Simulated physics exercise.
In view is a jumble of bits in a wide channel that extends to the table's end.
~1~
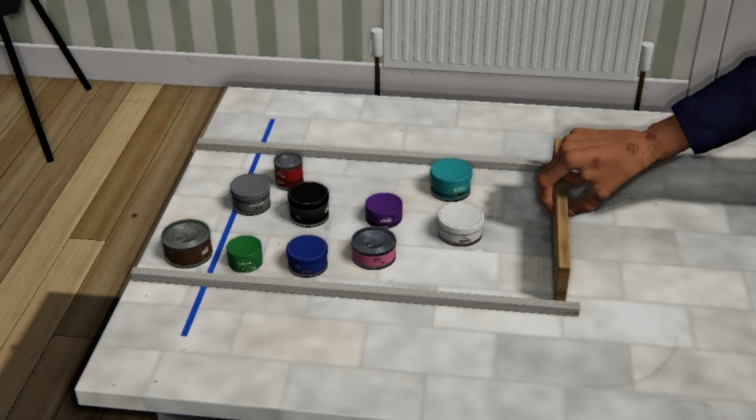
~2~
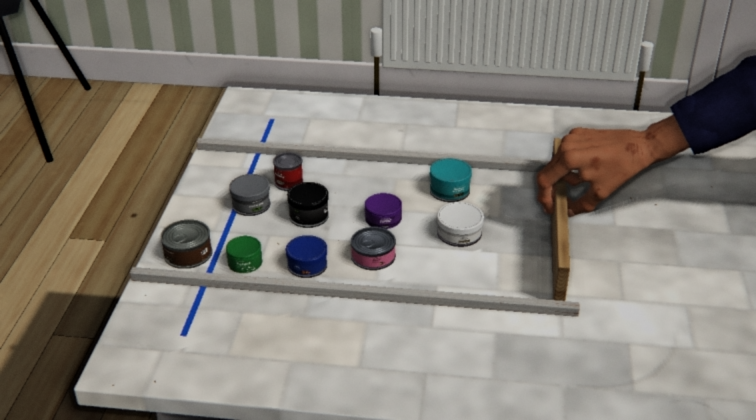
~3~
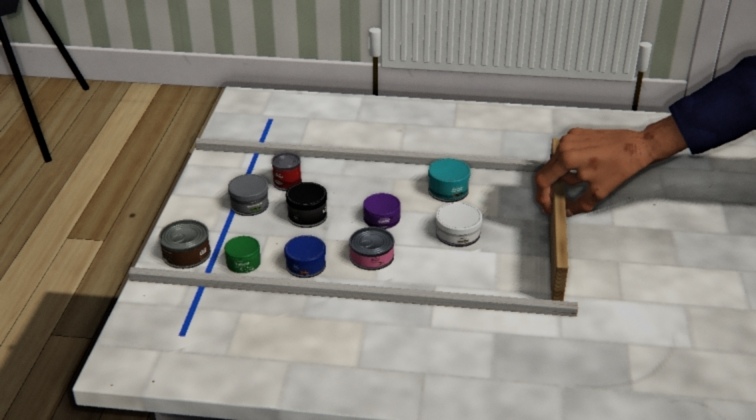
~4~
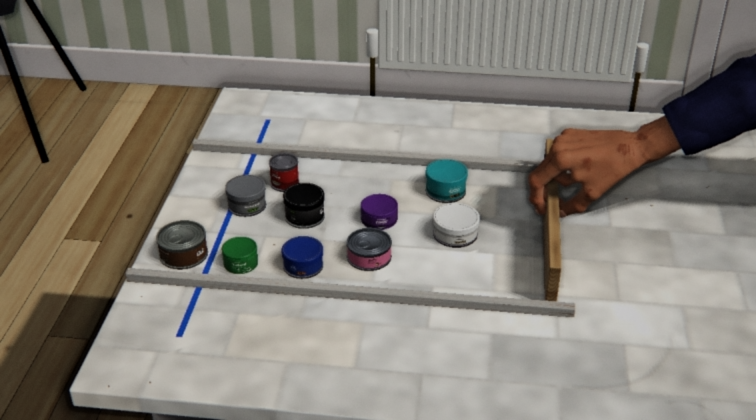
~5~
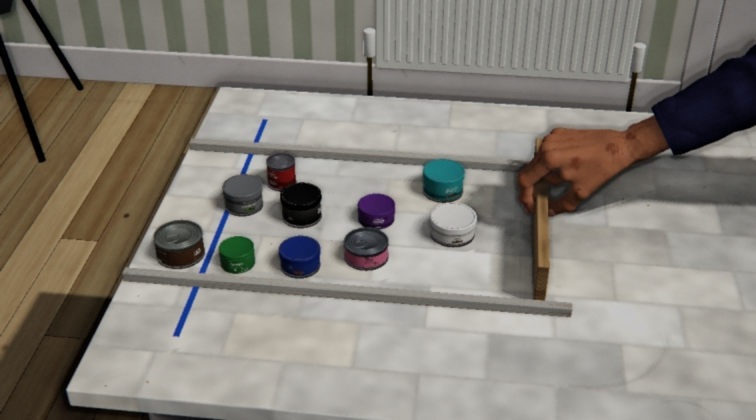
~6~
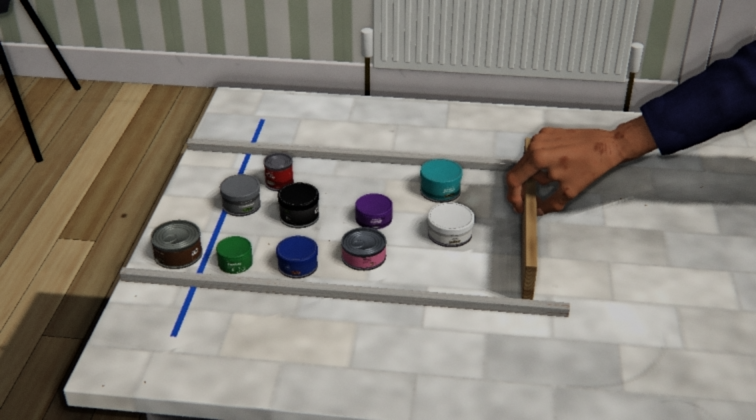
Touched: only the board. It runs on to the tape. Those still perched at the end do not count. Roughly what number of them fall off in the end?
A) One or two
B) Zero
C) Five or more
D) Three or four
One or two.
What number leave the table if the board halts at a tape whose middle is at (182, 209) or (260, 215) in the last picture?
Counts per try: 5 and 0.
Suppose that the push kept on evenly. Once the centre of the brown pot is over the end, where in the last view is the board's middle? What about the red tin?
The middle is at (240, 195) when it's the brown pot, and at (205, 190) when it's the red tin.
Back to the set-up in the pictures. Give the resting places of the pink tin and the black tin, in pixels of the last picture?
First (191, 233), then (176, 186).
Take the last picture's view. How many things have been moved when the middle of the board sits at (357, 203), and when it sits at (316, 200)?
Note: First position 6; second position 9.
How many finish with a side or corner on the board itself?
That comes to 5.
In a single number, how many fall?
2.
Soon after, none off yet; brown pot at rest near (177, 244); grey tin at rest near (241, 195); green tub at rest near (235, 255).
Then, none off yet; brown pot moving near (168, 242); grey tin moved about its own width near (191, 180); green tub moved about its own width near (201, 256).
By the end, the number that fall off is one or two; fallen, grey tin and brown pot.
